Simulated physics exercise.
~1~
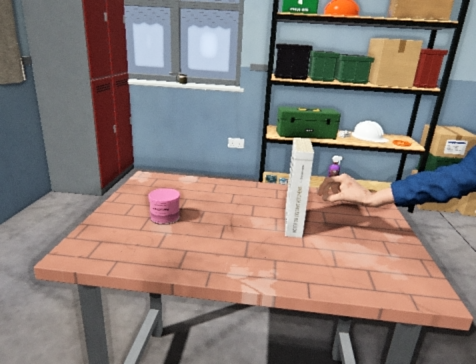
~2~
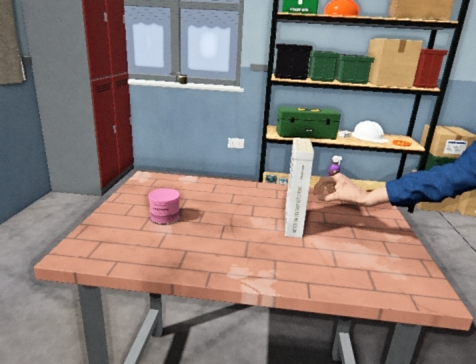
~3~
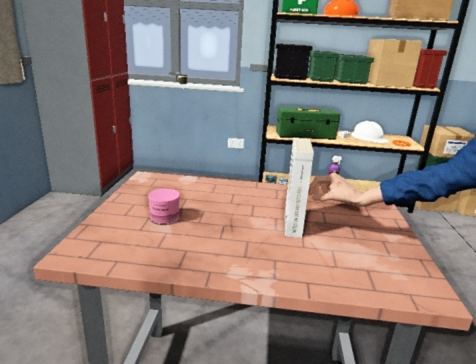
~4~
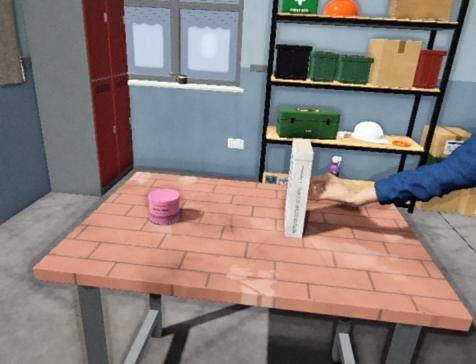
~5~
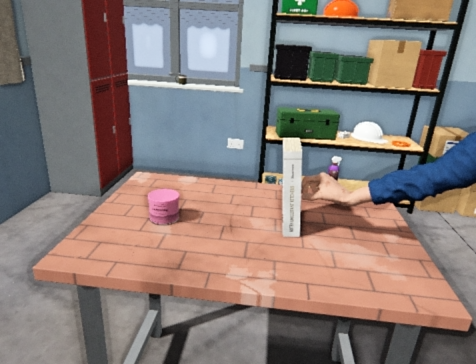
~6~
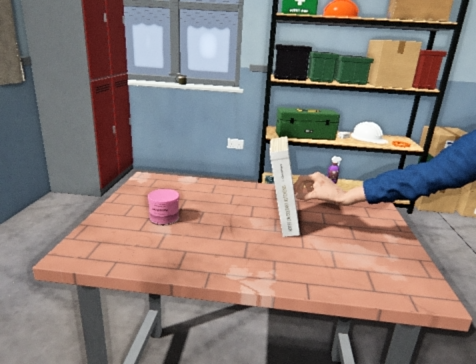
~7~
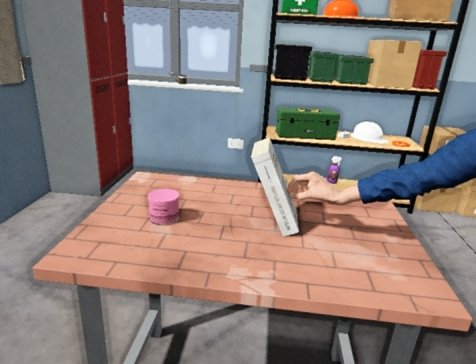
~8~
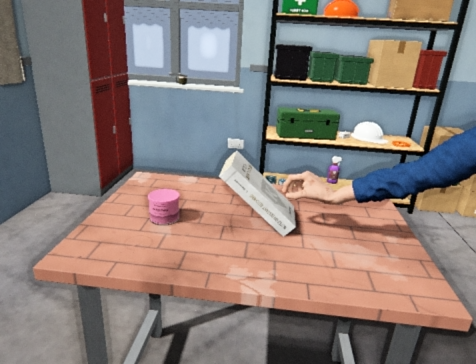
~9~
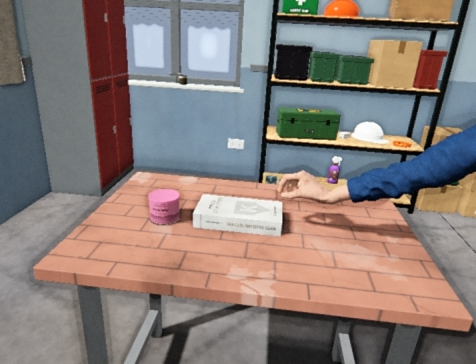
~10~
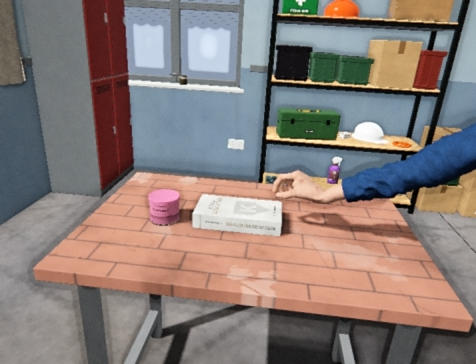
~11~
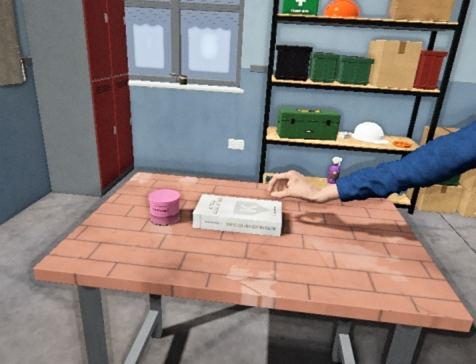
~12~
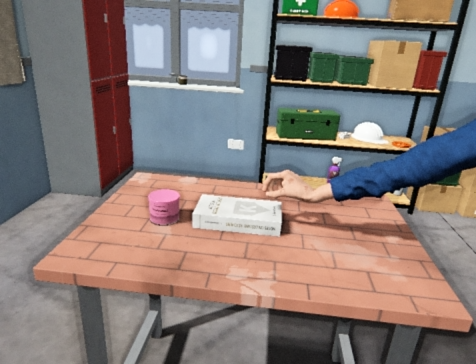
White book standing upright on a brick-patterned table tipping left under a hand's push and landing flat beside a pink tin.
